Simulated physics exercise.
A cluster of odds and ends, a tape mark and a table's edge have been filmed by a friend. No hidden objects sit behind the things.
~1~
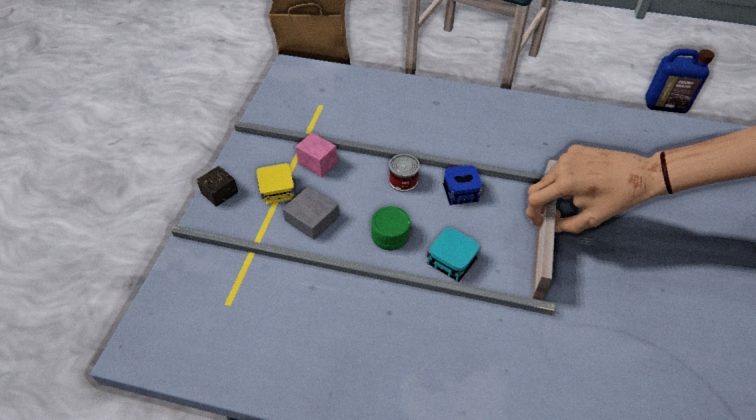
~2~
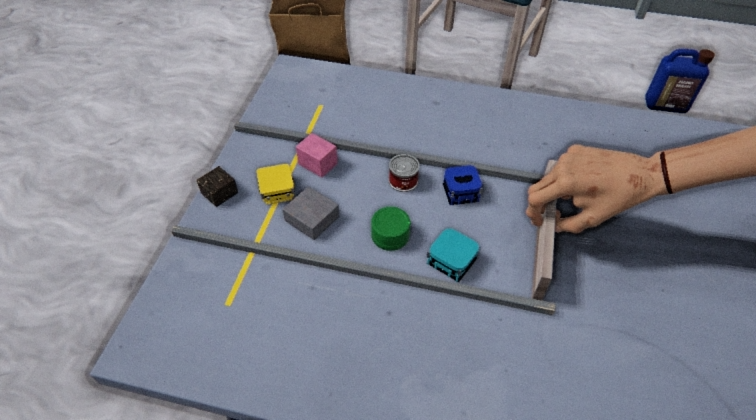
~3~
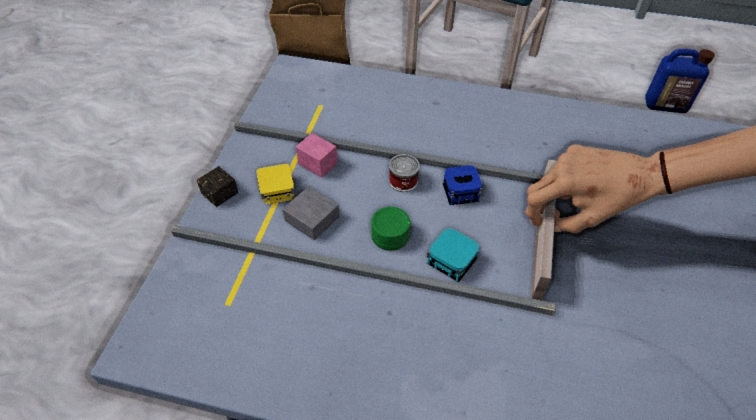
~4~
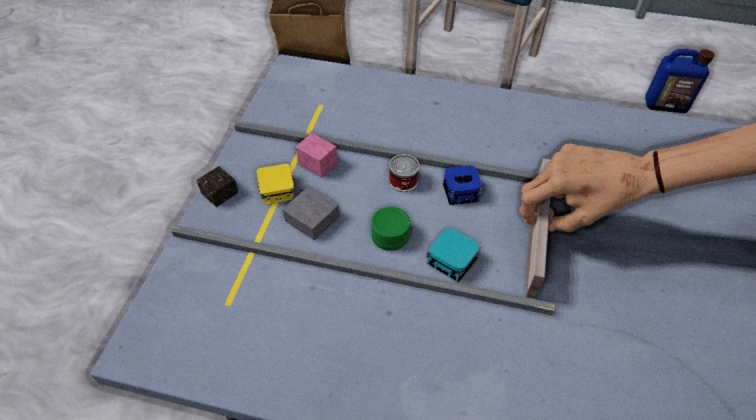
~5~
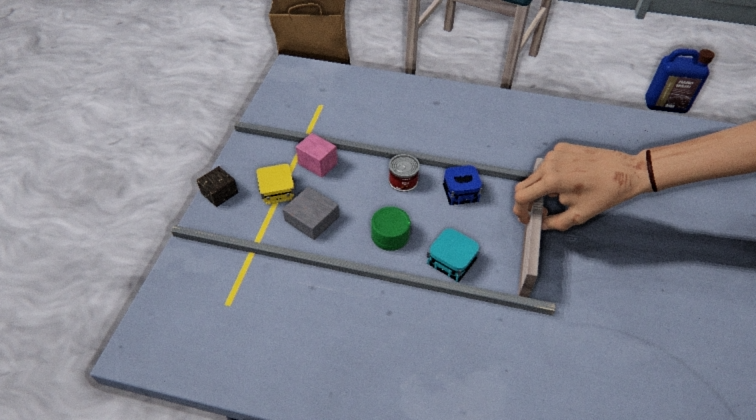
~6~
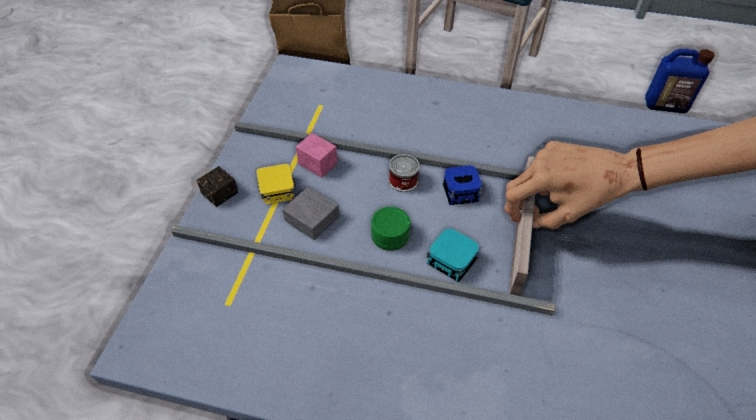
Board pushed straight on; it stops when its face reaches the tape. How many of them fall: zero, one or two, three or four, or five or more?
One or two.
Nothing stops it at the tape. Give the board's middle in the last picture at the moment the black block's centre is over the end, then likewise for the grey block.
Near (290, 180) and (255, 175).
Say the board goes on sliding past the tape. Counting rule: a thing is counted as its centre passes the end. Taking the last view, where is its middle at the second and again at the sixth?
(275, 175) and (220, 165).
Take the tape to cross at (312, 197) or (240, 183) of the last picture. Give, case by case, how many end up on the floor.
It comes to 0, then 5.
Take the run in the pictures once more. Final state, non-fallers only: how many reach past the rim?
The answer comes to 2.
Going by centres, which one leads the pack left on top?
The pink block is foremost.
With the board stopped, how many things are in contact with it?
It's 3 of them.
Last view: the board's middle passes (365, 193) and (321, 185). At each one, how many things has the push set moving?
I count 7 first and 8 after.
A little later, none off yet; black block at rest near (218, 186); yellow case at rest near (276, 184); pink block at rest near (317, 155).
When it is over, the number that fall off is one or two; down, black block.
